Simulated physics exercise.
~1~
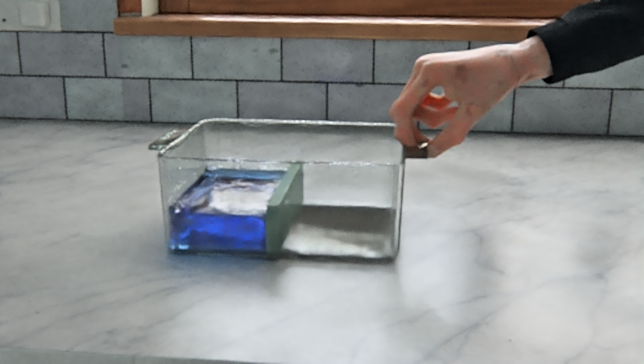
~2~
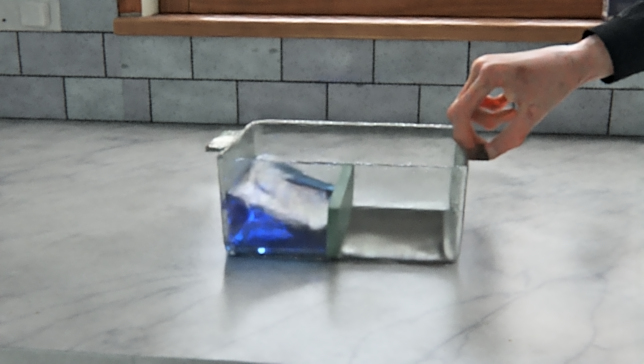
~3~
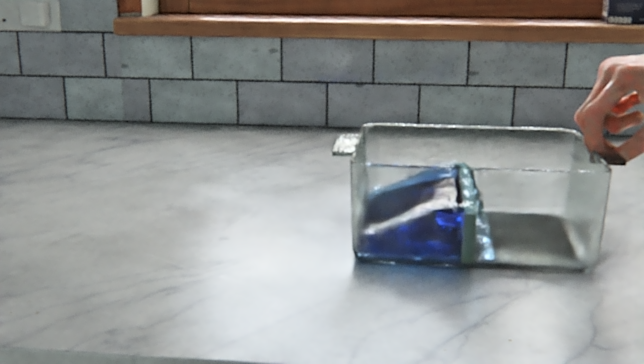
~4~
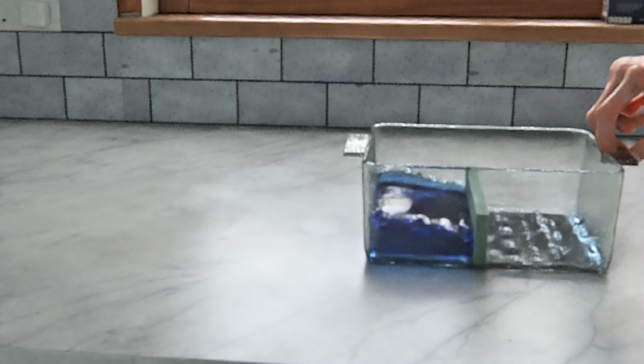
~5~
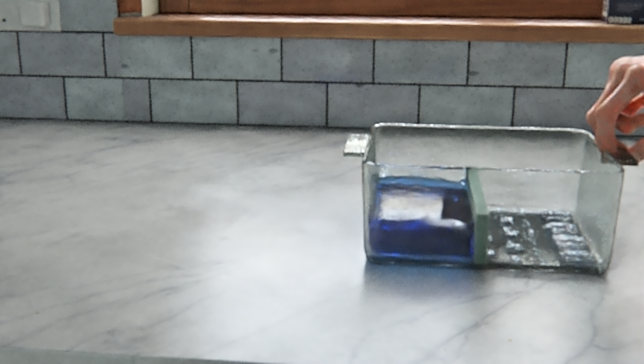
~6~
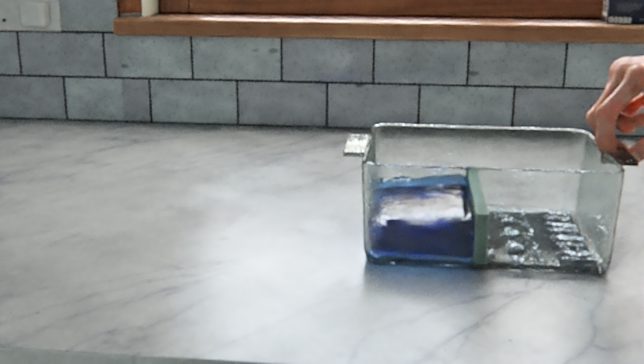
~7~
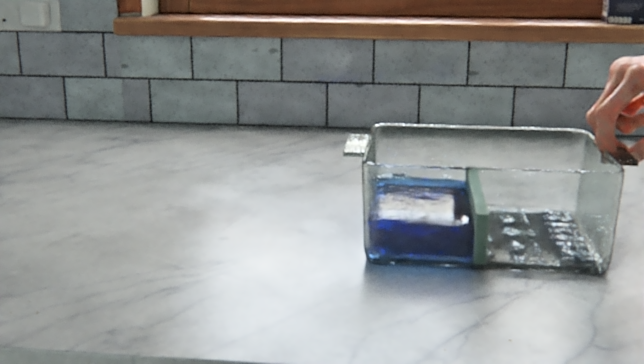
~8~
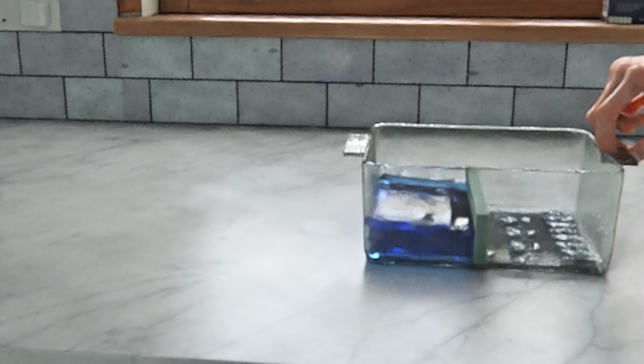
A hand in a dark sleeve grips the right end of a clear, open oblong tub on a pale marbled counter, seen from the front by a still camera, with grey tiles and a wooden sill behind. A greenish upright divider splits the tub, with blue water on the left side only. The hand pulls the tub to the right, and the water tilts and surges against the divider. Some spills over into the right part as the tub stops. The water then settles, leaving most on the left, a shallow scattering on the right and none on the counter.
